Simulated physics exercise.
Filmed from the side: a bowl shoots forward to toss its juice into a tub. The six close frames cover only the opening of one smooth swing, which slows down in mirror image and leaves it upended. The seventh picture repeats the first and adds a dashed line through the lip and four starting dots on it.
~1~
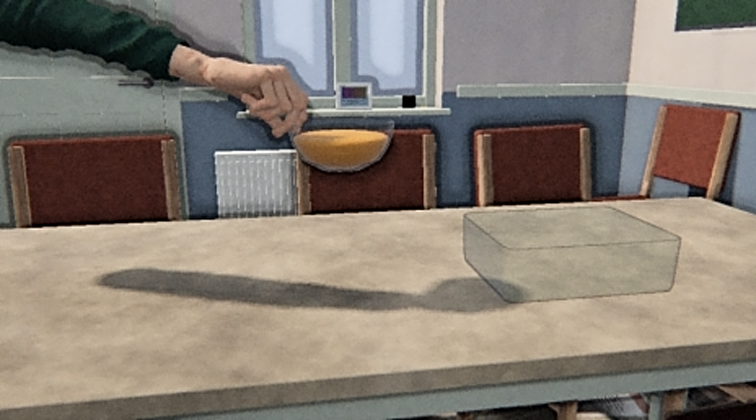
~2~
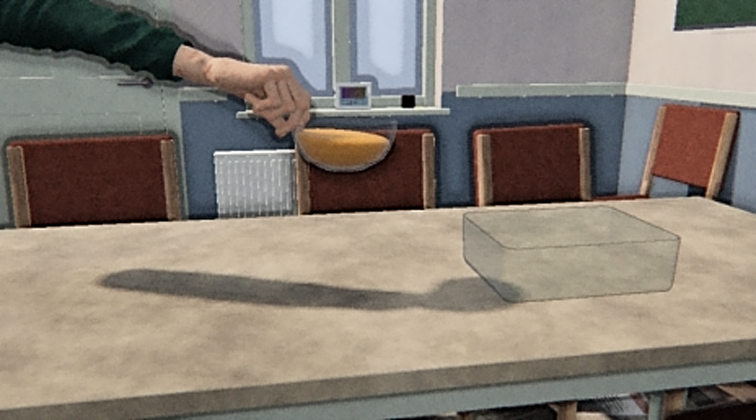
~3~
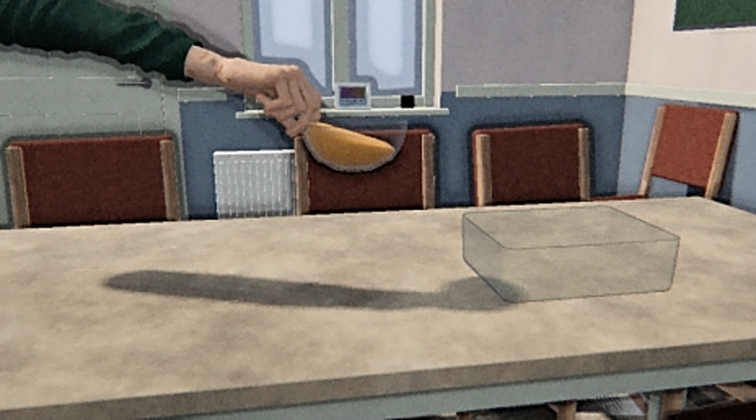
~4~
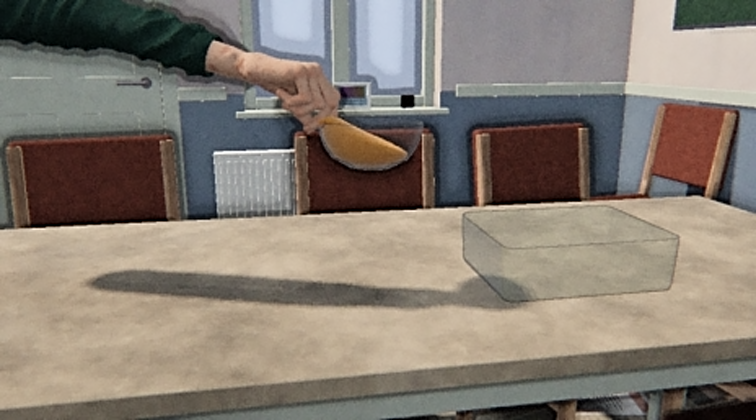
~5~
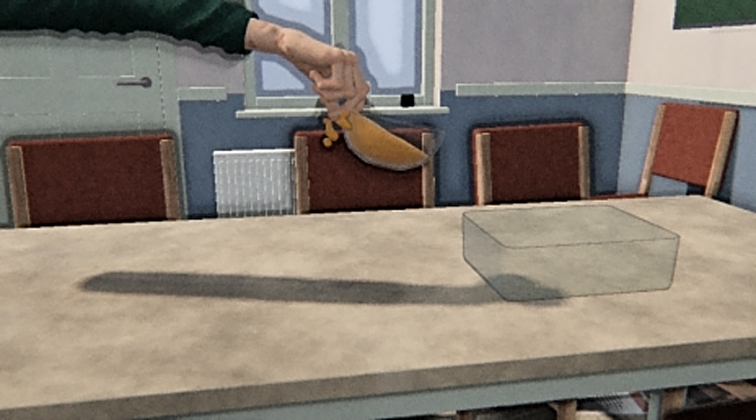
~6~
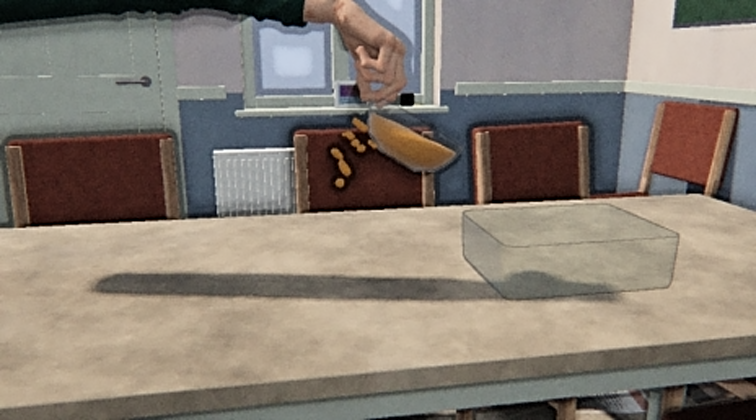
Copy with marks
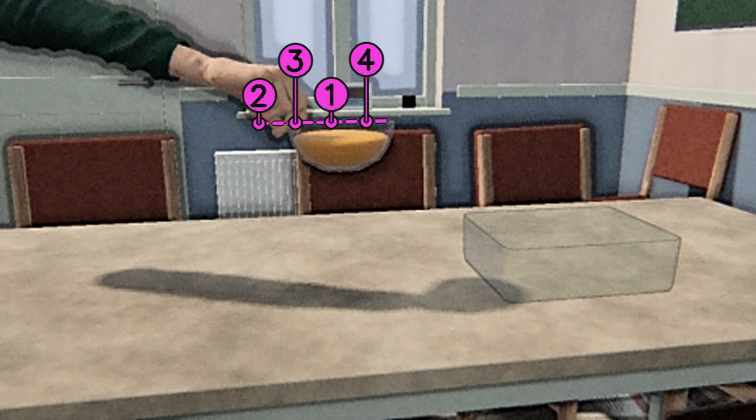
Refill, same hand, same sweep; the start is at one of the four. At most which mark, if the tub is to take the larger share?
Dot 1.
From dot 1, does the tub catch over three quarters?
No, it does not.
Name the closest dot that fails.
3 it is.
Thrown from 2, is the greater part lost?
Yes.
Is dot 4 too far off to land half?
No, that is safe.
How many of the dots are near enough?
Two of the four.
In magenta, 1 at (331, 122); 2 at (259, 123); 3 at (295, 122); 4 at (366, 121).
If 1 is chosen, about 63 % lands in the tub, 24 % falls short and 13 % goes beside or beyond.
If 2 is chosen, about 0 % lands in the tub, 98 % falls short.
If 3 is chosen, about 21 % lands in the tub, 74 % falls short and 5 % goes beside or beyond.
If 4 is chosen, about 73 % lands in the tub, 6 % falls short and 21 % goes beside or beyond.
